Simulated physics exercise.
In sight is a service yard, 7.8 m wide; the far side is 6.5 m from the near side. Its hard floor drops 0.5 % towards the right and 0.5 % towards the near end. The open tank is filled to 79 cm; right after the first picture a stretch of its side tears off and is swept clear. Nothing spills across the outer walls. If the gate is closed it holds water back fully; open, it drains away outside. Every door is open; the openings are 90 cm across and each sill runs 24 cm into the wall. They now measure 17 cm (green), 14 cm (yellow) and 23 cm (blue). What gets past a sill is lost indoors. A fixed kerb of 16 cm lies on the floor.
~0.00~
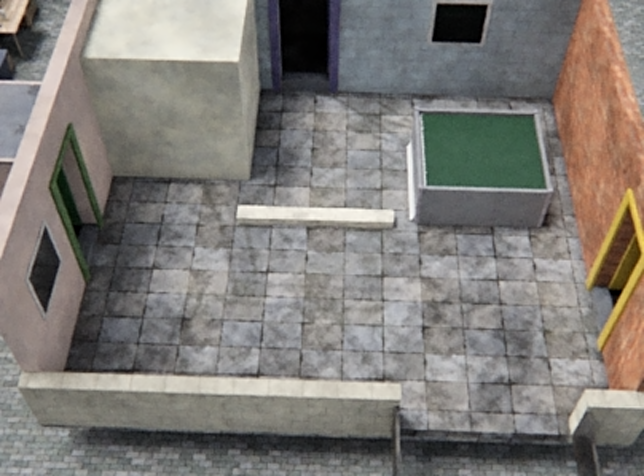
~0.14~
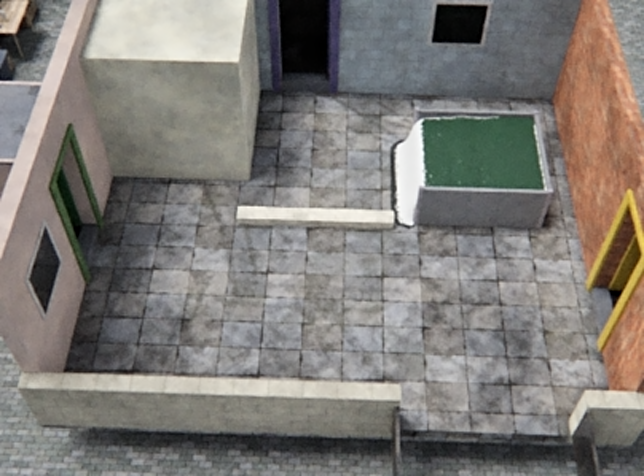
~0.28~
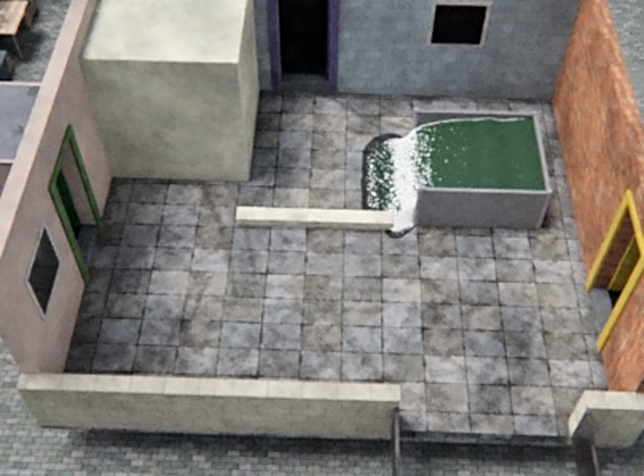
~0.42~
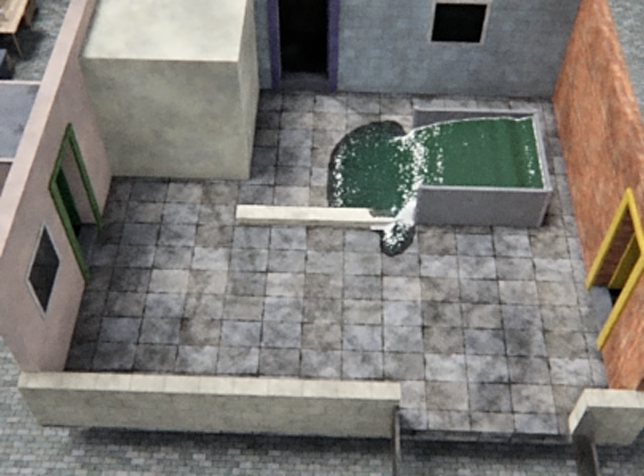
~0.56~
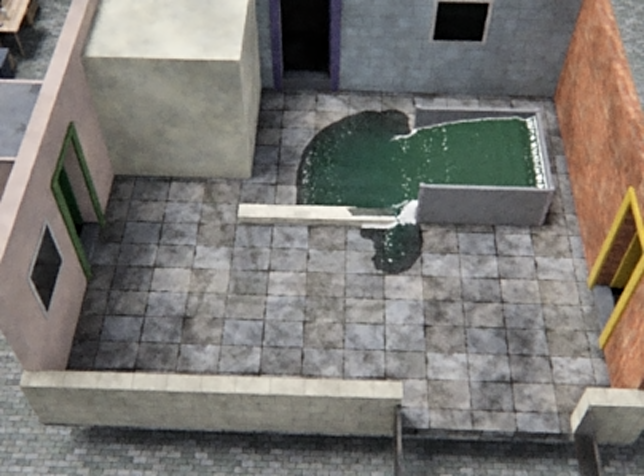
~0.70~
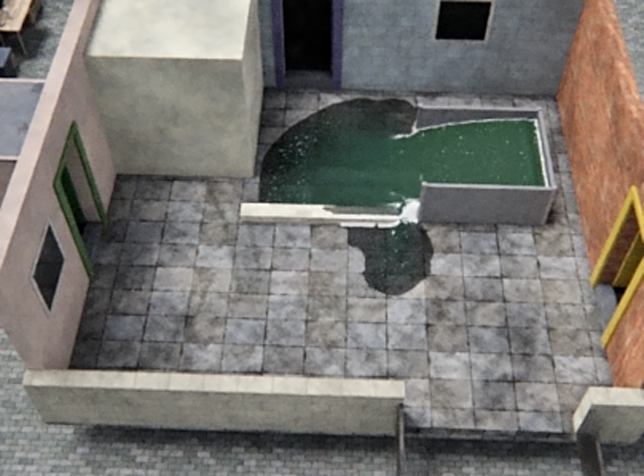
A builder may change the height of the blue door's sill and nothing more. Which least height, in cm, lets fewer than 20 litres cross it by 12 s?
About 24 cm.
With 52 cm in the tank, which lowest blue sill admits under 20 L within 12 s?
Then roughly 15 cm.
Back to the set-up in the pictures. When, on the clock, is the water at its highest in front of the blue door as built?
Near 2.4 s.
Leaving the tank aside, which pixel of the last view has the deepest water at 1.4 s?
Around (255, 165).
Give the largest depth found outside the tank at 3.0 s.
Up to some 32 cm.
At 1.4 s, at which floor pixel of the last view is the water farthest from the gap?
At about (106, 218).
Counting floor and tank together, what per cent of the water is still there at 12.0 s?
Some 92 per cent remains.
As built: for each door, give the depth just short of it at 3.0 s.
In cm: Green 18, yellow 0, blue 25.
After 1.4 s water covers 30 % of the floor, deepest (41 cm) near (255, 165); 10 cm at the blue door, 0 litres in over its 23 cm sill.
After 3.0 s water covers 45 % of the floor, deepest (32 cm) near (257, 150); 25 cm at the blue door, 21 litres in over its 23 cm sill.
After 12.0 s water covers 100 % of the floor, deepest (14 cm) near (617, 417); 4 cm at the blue door, 25 litres in over its 23 cm sill.
At the blue door as built, the water arrived by 1.0 s and peaked near 30 cm at 2.4 s.
Run again over the same 12 s with other heights there, 48 litres in over 19 cm, 12 litres over 26.5 cm. The limit of 20 litres is kept from about 24 cm up.
